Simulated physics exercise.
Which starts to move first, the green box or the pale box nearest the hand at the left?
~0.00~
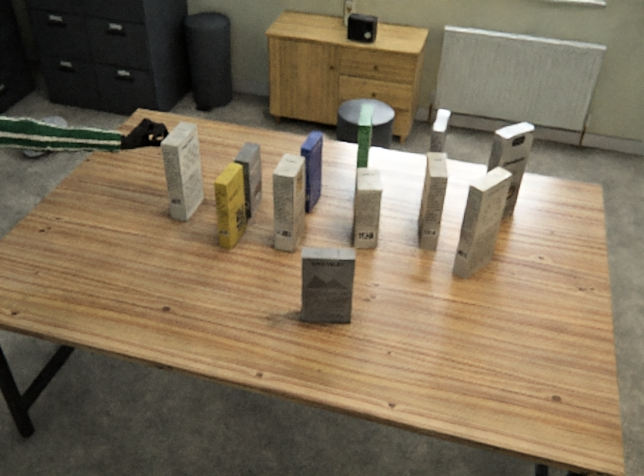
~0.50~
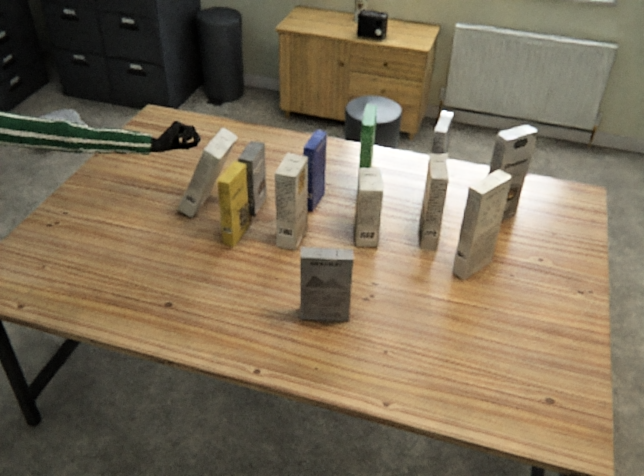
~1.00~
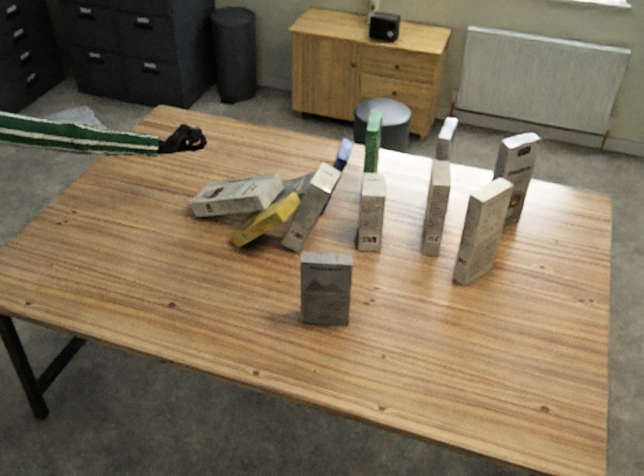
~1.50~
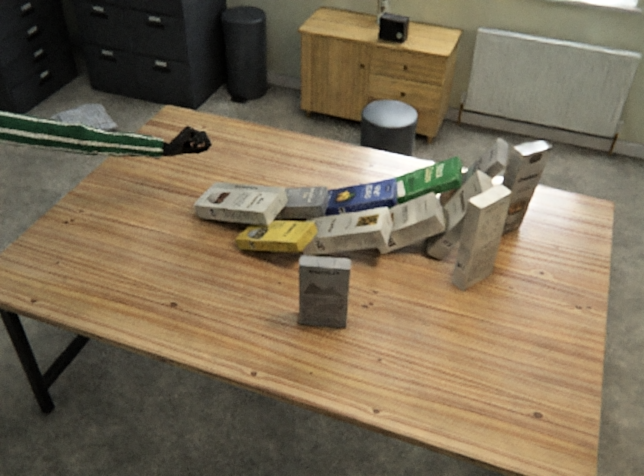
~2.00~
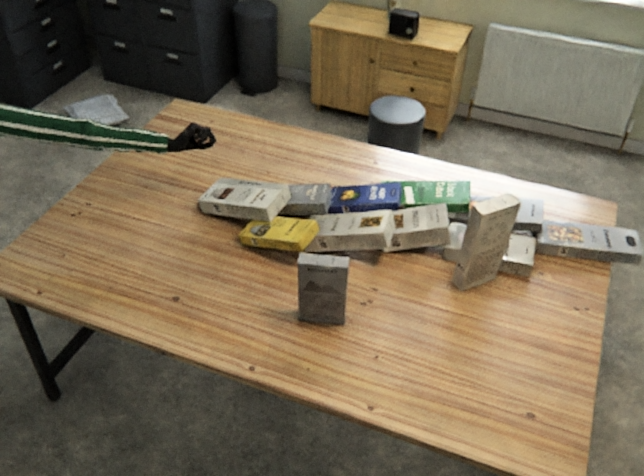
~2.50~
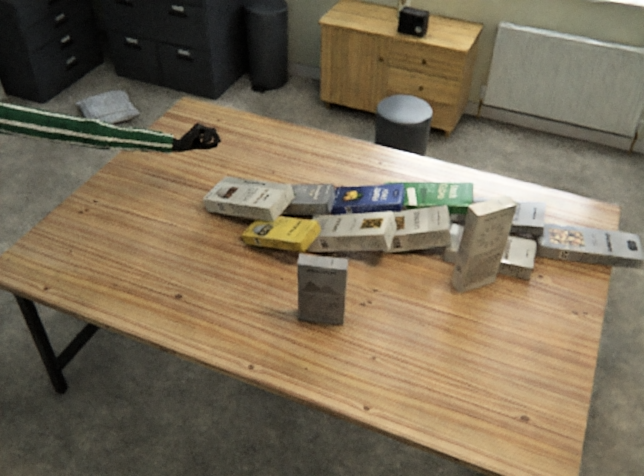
The pale box nearest the hand starts to move first, tipping to the right while the green box is still standing. The green box goes over later, as the toppling spreads across the table.
Gloved hand tipping a pale box on a wooden table, setting boxes toppling rightward, green one included, with two left standing.
